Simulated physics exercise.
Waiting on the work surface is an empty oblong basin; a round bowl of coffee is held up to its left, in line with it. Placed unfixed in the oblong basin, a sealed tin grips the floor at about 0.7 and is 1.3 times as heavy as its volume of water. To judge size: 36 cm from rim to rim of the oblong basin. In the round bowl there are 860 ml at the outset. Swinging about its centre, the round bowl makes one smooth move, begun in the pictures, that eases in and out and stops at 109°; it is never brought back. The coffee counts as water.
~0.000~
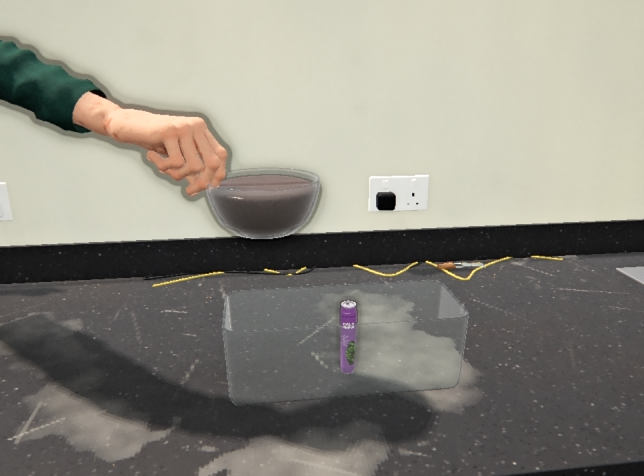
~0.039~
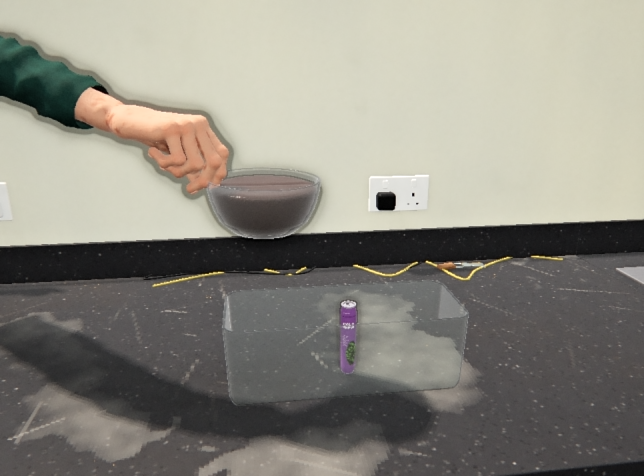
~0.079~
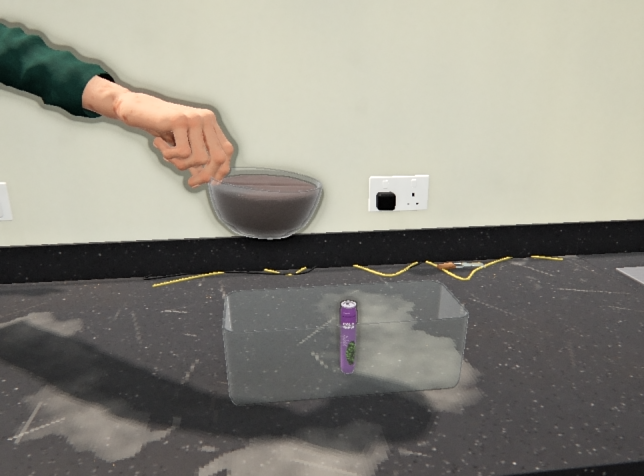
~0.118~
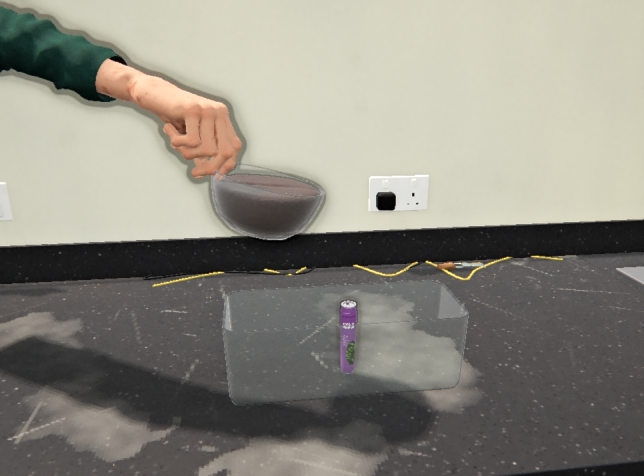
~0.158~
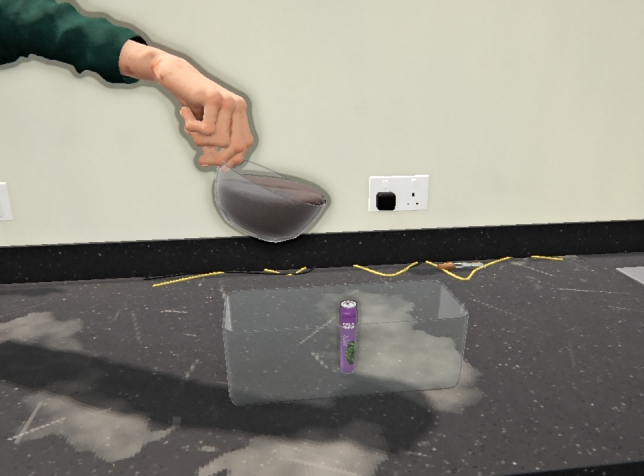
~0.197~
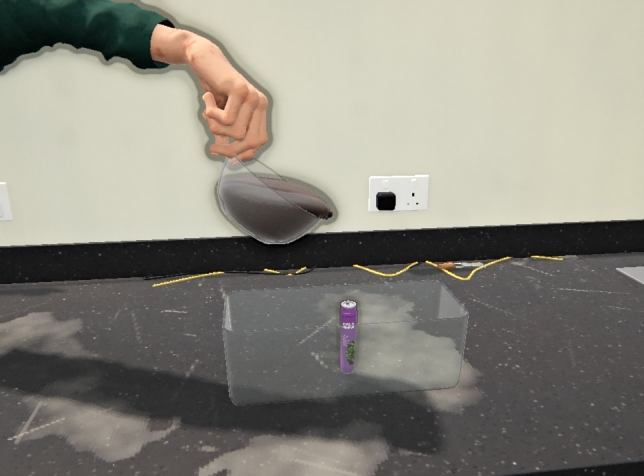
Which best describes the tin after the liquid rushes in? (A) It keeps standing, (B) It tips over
Answer: B.
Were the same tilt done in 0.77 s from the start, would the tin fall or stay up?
Outcome - the tin remains standing.
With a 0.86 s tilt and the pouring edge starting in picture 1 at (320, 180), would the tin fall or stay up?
Then the tin remains standing.
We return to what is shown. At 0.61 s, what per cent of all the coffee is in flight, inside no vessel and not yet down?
5 per cent or so.
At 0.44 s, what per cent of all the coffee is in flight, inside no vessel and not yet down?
My guess is roughly 50 %.
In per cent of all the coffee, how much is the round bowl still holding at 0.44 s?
Fraction remaining: Approx. 8 per cent.
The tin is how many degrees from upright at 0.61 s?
Lean: Around 5° from upright.
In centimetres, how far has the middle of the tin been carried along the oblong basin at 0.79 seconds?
3 cm, roughly.
Then, 0.44 s in, the tilt is 106° and 8 per cent is still to pour; the tin stands where it began.
Then, 0.61 s in, the tilt is 109° and 0 per cent is still to pour; the tin stands 1 cm from where it began.
Then, 0.79 s in, the tilt is 109° and 0 per cent is still to pour; the tin leans 16°.
Then, 0.99 s in, the tilt is 109° and 0 per cent is still to pour; the tin lies on its side.
Finally, the tin lies on its side.
